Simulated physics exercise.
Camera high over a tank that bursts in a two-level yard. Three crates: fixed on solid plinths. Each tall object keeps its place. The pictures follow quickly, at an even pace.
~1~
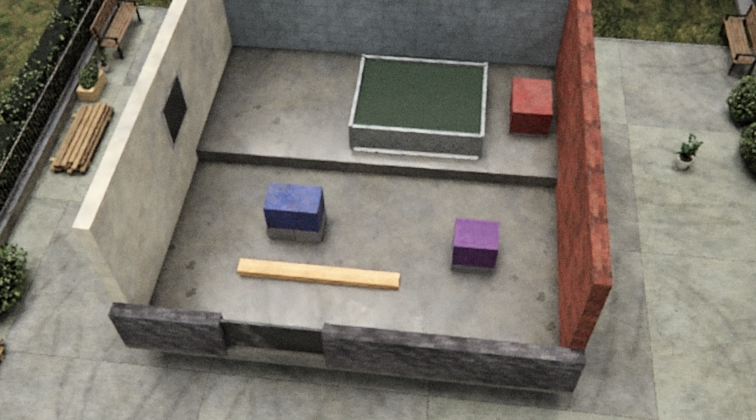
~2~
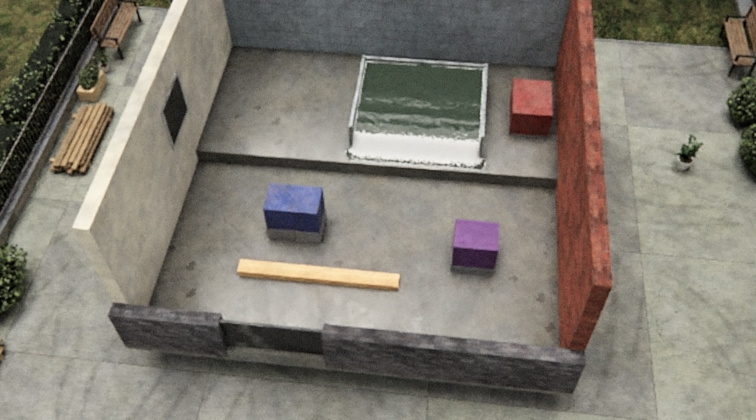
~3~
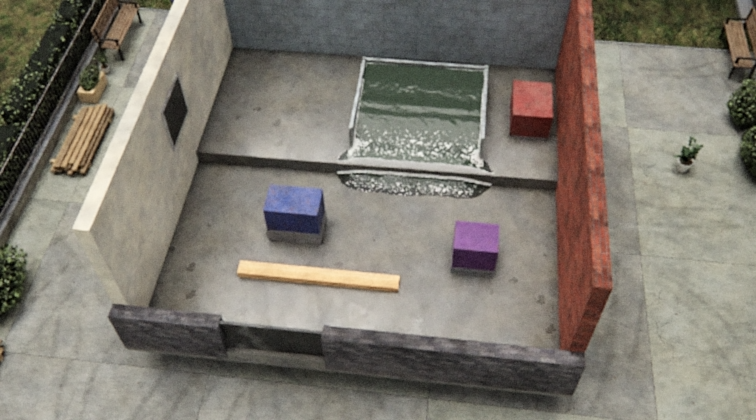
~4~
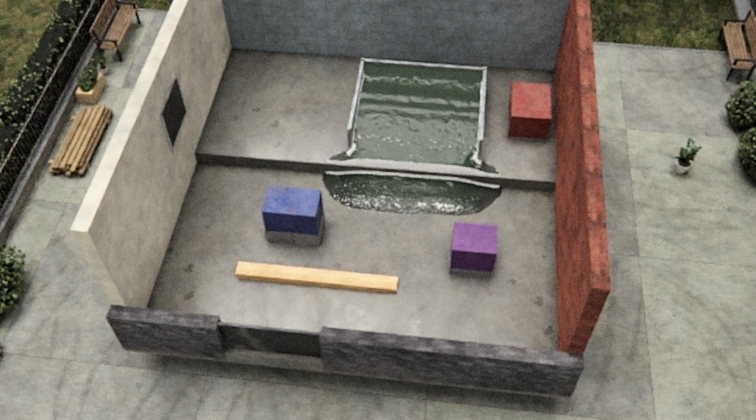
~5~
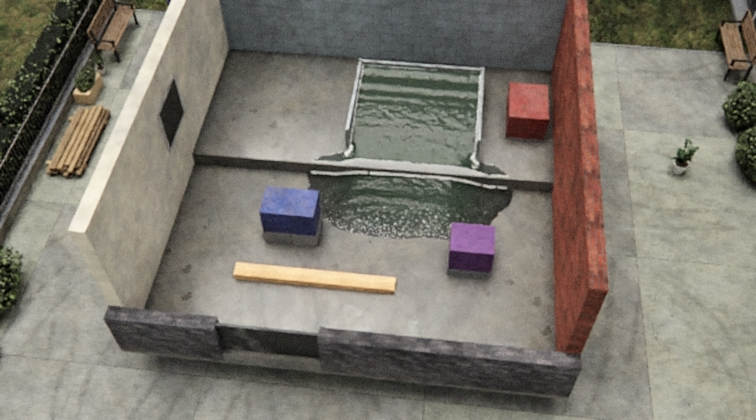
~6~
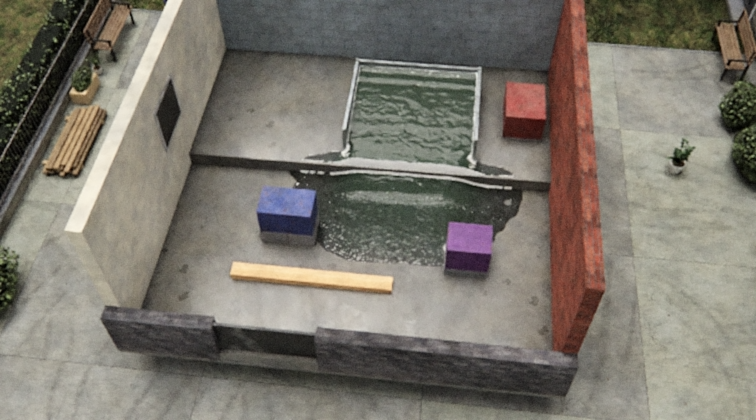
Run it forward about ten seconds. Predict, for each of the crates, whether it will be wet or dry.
My prediction: The blue crate will be dry, the red crate will be dry, the purple crate will be wet.
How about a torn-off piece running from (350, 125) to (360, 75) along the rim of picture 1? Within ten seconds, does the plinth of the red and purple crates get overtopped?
As it turns out, the red crate gets overtopped, and the purple crate is left untouched.
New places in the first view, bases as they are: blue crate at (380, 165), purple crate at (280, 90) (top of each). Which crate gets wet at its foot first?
The blue one is first.
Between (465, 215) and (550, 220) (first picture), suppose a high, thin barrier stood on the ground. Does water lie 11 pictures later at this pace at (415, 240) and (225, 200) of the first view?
In order, I'd call them inundated and inundated.
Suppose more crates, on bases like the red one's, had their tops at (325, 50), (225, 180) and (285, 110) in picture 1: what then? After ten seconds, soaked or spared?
Crate one avoids the flood; crate two is touched by the flood; crate three avoids the flood.
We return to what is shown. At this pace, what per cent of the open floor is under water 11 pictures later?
Around 45 percent of it.
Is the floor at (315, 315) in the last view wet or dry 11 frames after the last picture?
That point would be inundated.
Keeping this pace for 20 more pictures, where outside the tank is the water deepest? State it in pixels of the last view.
Somewhere around (534, 370).
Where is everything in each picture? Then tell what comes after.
The first frame shows still water in the tank at (420, 97).
In the second frame, water pours out at (416, 145) and has run to (479, 166).
In the third frame, water pours out at (416, 148) and has run to (489, 173).
In the fourth frame, the front is at (495, 192), out from the gap at (414, 150).
In the fifth frame, the front is at (324, 209), out from the gap at (412, 151).
In the sixth frame, the front is at (340, 251), out from the gap at (409, 151).
A moment on, water covers 30 % of the floor; the blue crate water round its plinth, the red crate not reached, the purple crate water round its plinth.
Next, water covers 45 % of the floor; the blue crate water round its plinth, the red crate not reached, the purple crate water round its plinth.
Then, water covers 60 % of the floor; the blue crate water round its plinth, the red crate not reached, the purple crate water round its plinth.
Later, water covers 65 % of the floor; the blue crate water round its plinth, the red crate not reached, the purple crate water round its plinth.
In the end, water covers 65 % of the floor; the blue crate stayed above the water, the red crate stayed above the water, the purple crate was topped.
